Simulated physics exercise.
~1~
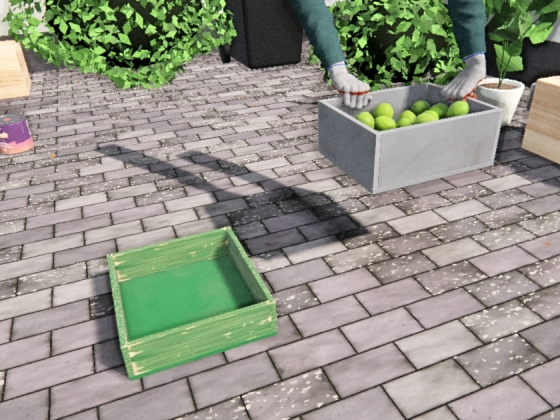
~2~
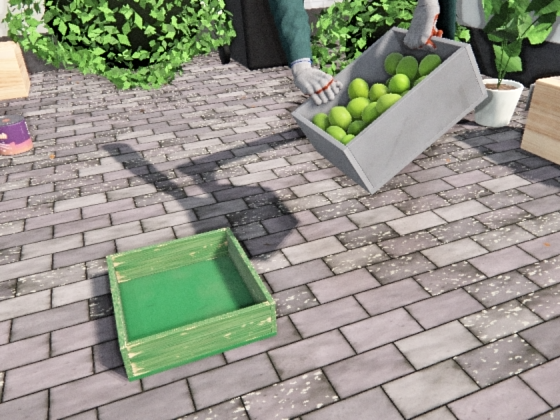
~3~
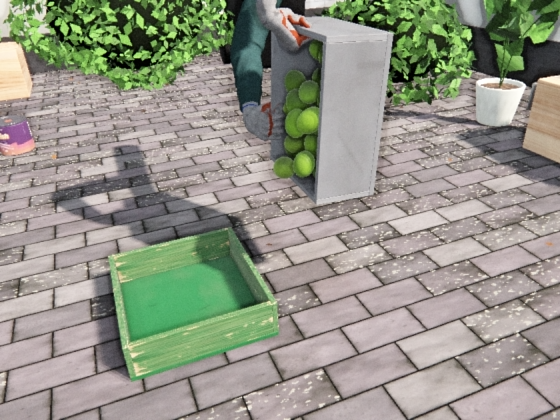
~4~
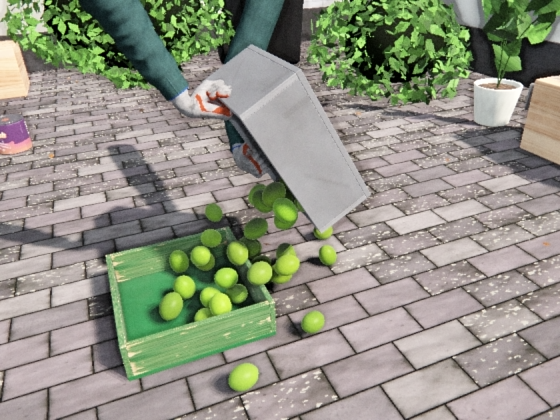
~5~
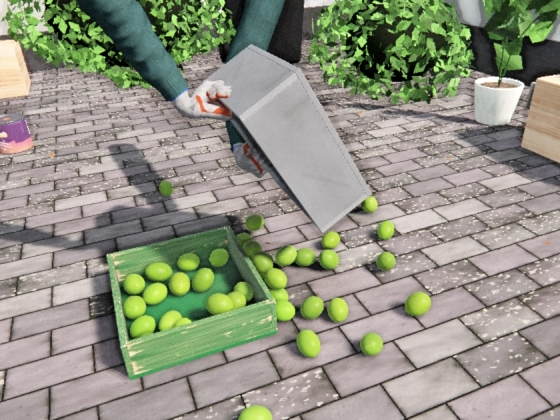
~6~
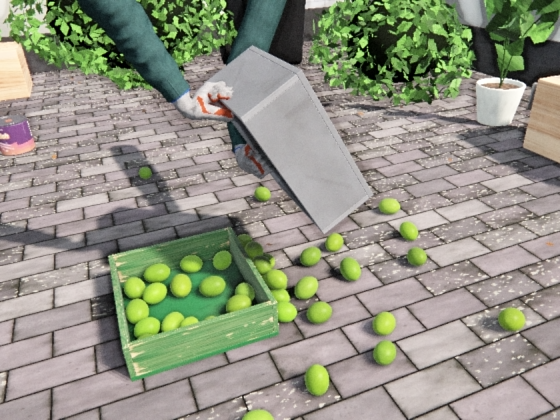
At first, two gloved hands hold a grey tote of green limes on a brick patio, behind and to the right of an empty green box. The hands lift and tip the tote toward the left until it stands on end, with the limes bunching at its open side. They turn it further over, and the limes tumble out in a stream, some into the box and others onto the bricks. The tote is then held still, upturned, while loose limes roll away. Finally, a cluster rests in the green box, while more limes lie scattered across the paving.
